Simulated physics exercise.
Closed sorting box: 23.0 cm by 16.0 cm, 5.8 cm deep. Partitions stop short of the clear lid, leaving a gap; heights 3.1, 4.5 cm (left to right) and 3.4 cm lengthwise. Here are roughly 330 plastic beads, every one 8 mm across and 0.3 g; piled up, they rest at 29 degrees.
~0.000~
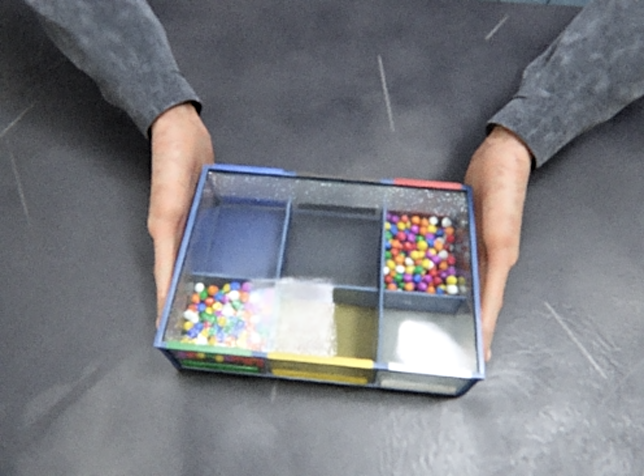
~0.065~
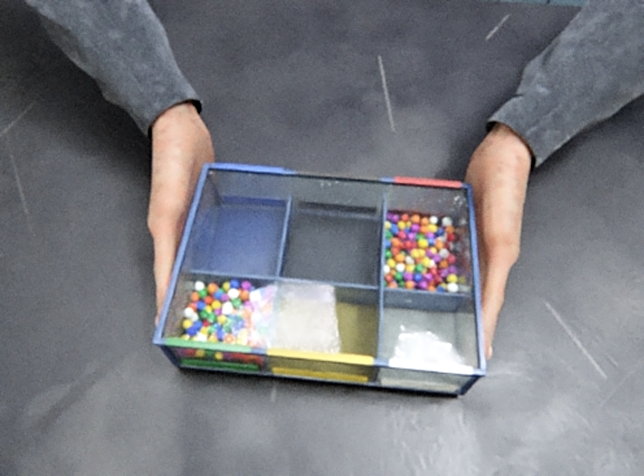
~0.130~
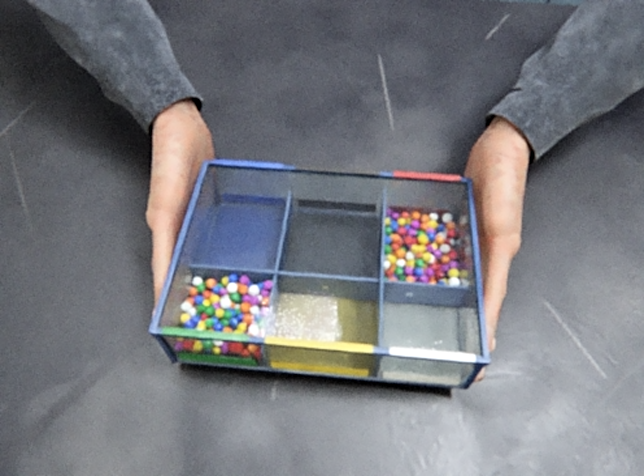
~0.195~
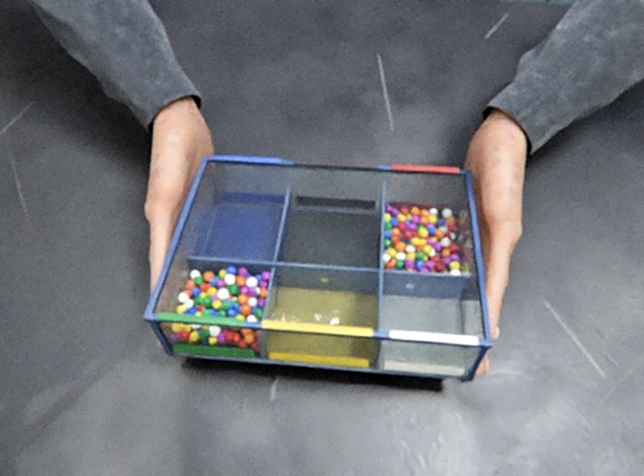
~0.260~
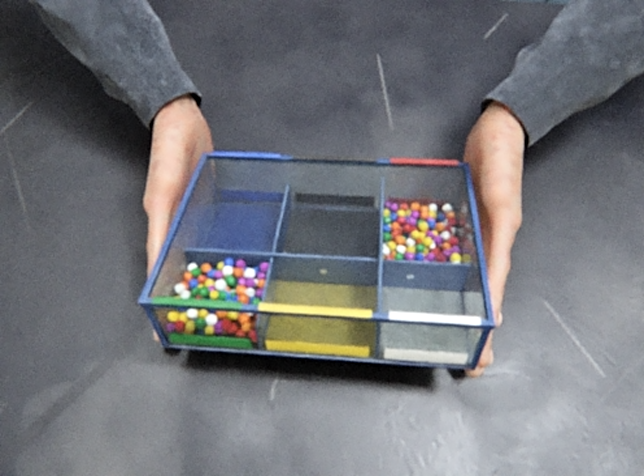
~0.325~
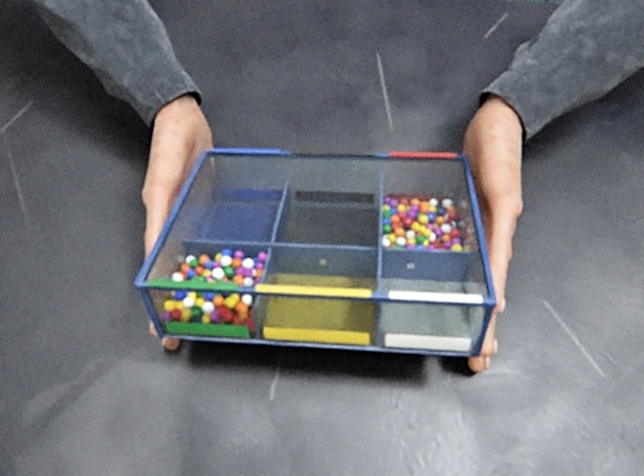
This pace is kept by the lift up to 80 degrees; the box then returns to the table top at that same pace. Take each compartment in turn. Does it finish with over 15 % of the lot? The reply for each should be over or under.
For red compartment it is over, for blue compartment it is over, for green compartment it is over, for yellow compartment it is under, for white compartment it is under, for black compartment it is under.
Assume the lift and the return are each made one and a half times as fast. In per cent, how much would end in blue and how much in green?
Per cent held - blue: 25, green: 30.
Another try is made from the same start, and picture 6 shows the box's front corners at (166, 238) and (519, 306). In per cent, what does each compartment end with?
Red 45, blue 0, green 25, yellow 0, white 0, black 30.
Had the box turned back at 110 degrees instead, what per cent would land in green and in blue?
Result - green 0 percent; blue 55 percent.
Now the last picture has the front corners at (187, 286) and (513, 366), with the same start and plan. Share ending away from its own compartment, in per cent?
Near 35 %.
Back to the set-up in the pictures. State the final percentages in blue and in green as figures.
In the blue compartment 20 percent, in the green 35 percent.
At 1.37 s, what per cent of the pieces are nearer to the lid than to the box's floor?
I'd put it at some 30 percent.
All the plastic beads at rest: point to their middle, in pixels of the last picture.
My guess is close to (269, 240).
After 1.37 s, tilt 79 degrees; red 45 %, blue 10 %, green 45 %.
After 2.07 s, tilt 35 degrees; red 45 %, blue 20 %, green 35 %.
Then, at 2.80 s, tilt 0 degrees; red 45 %, blue 20 %, green 35 %.
In the end, at 3.3 s, red 45 %, blue 20 %, green 35 %, yellow 0 %, white 0 %, black 0 %.
